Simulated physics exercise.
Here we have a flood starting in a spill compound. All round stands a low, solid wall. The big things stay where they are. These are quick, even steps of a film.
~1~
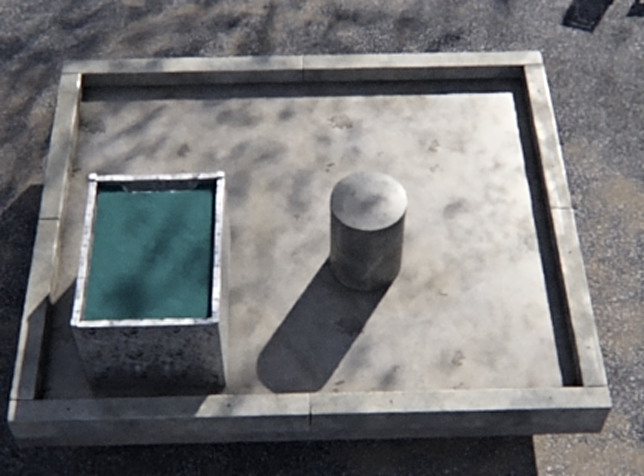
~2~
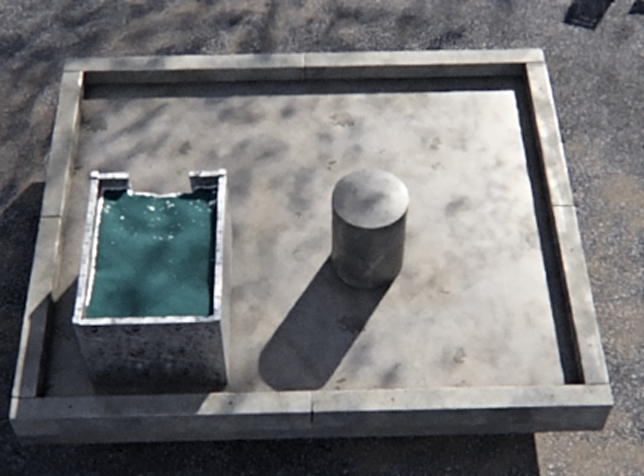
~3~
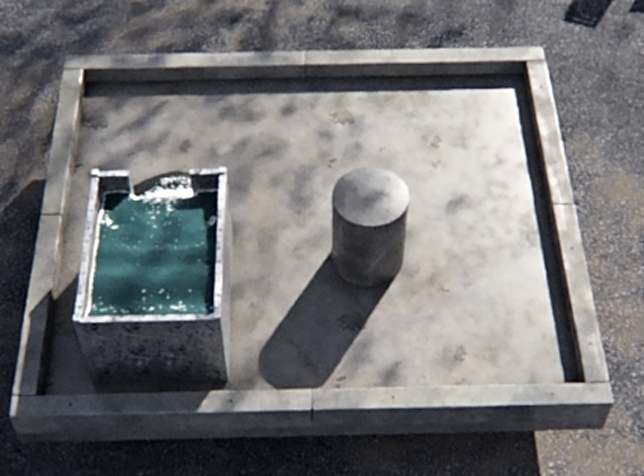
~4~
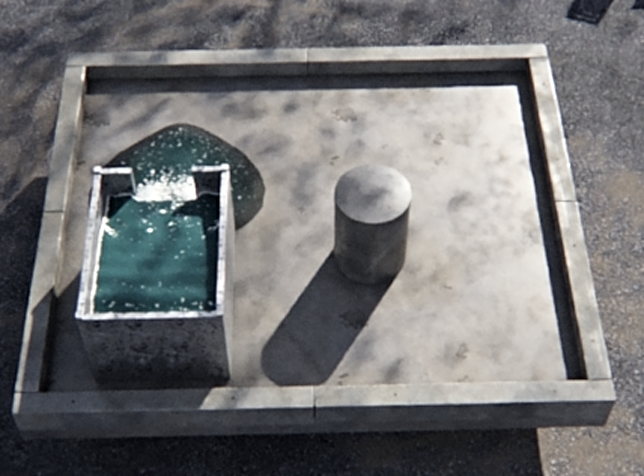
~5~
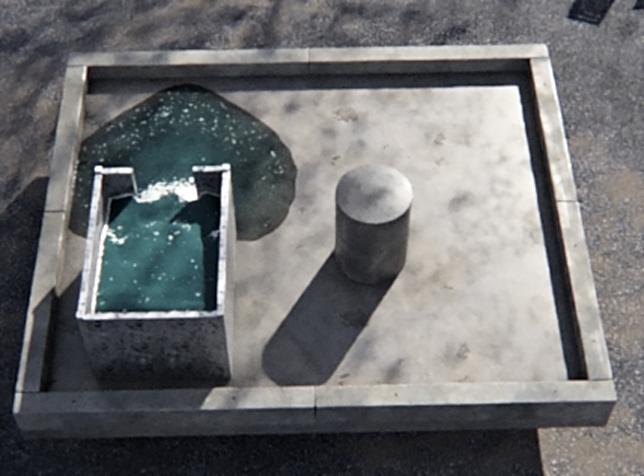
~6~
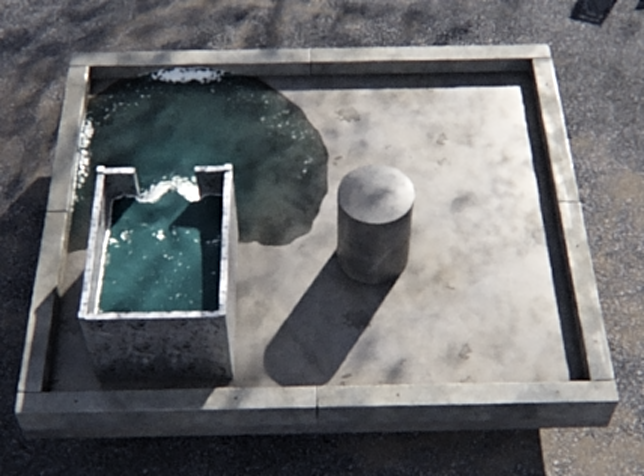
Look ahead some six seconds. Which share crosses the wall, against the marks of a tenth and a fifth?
Over the wall goes from a tenth to a fifth.
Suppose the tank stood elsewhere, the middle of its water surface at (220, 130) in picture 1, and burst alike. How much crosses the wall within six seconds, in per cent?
About 30 per cent.
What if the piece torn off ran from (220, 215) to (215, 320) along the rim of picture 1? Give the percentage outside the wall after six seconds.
Near 22 in a hundred.
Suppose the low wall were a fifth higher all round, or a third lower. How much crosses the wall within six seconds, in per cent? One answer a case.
Roughly 6 per cent, then 28 per cent.
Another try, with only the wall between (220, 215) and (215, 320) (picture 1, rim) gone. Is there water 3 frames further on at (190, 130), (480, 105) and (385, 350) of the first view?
In that order: Dry, clear, under water.
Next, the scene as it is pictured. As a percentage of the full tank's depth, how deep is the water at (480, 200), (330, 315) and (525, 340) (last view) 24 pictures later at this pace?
In turn 8, 0 and 2 in a hundred.
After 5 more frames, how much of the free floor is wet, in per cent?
About 40 per cent.
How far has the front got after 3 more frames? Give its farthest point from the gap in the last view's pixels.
Near (380, 81).
A moment on, water covers 35 % of the floor; the low wall has let 0 % over.
Next, water covers 40 % of the floor; the low wall has let 2 % over.
Then, water covers 45 % of the floor; the low wall has let 11 % over.
Later, water covers 55 % of the floor; the low wall has let 13 % over.
In the end, water covers 70 % of the floor; the low wall has let 13 % over.
